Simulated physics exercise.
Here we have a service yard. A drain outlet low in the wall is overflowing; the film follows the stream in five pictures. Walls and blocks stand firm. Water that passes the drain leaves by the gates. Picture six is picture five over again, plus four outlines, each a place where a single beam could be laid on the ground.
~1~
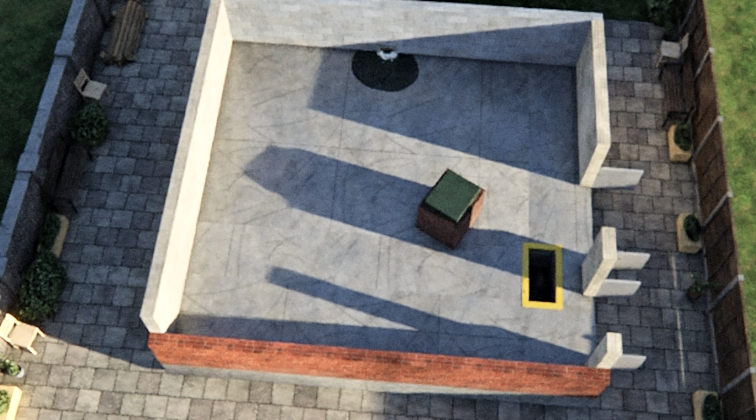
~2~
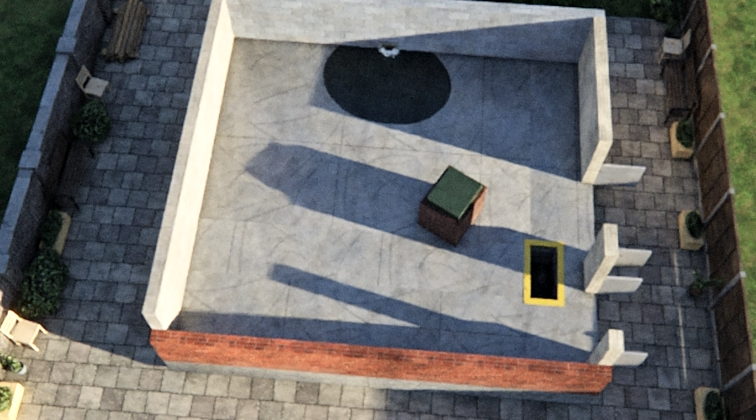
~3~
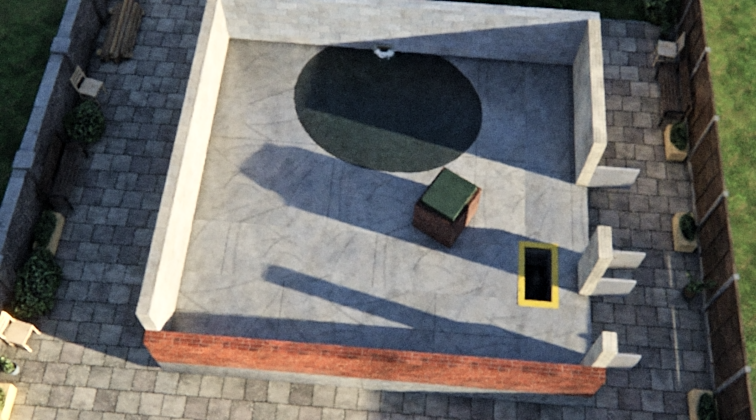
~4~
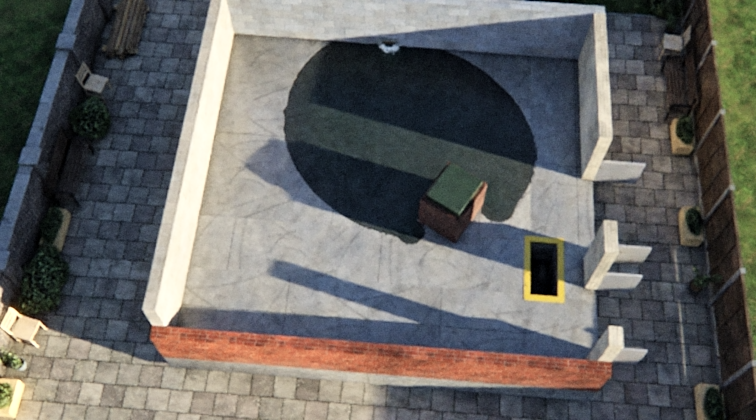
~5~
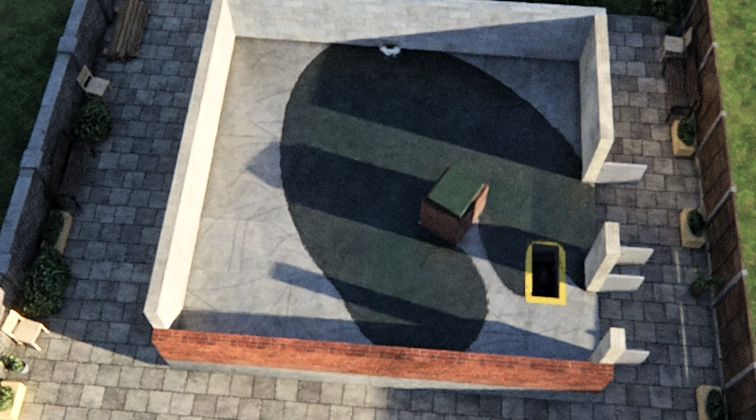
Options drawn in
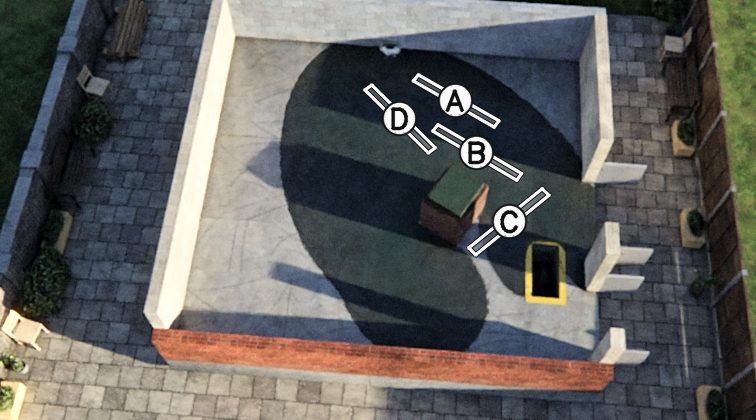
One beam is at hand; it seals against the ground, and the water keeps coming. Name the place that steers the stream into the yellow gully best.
Go for D.
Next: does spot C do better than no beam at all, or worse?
Spot C is worse.
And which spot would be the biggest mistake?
That is spot C.
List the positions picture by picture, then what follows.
Outfall at (387, 49); yellow gully at (542, 276); open gate at (584, 329); open gate at (581, 224); front seen at (384, 87), 2 % of the ground wet; yellow gully still dry, in the first frame.
Front seen at (391, 121), 8 % of the ground wet; yellow gully still dry, in the second frame.
Front seen at (415, 169), 18 % of the ground wet; yellow gully still dry, in the third frame.
Front seen at (511, 209), 32 % of the ground wet; yellow gully still dry, in the fourth frame.
Front seen at (467, 333), 52 % of the ground wet; yellow gully taking water, in the fifth frame.
On the marked copy, A from (415, 77) to (496, 123); B from (435, 127) to (519, 176); C from (472, 251) to (545, 191); D from (368, 87) to (431, 150).
With A, about 24 % of the stream goes into the yellow gully, about 76 % out by the gates.
With B, about 21 % of the stream goes into the yellow gully, about 79 % out by the gates.
With C, about 9 % of the stream goes into the yellow gully, about 90 % out by the gates.
With D, about 30 % of the stream goes into the yellow gully, about 70 % out by the gates.
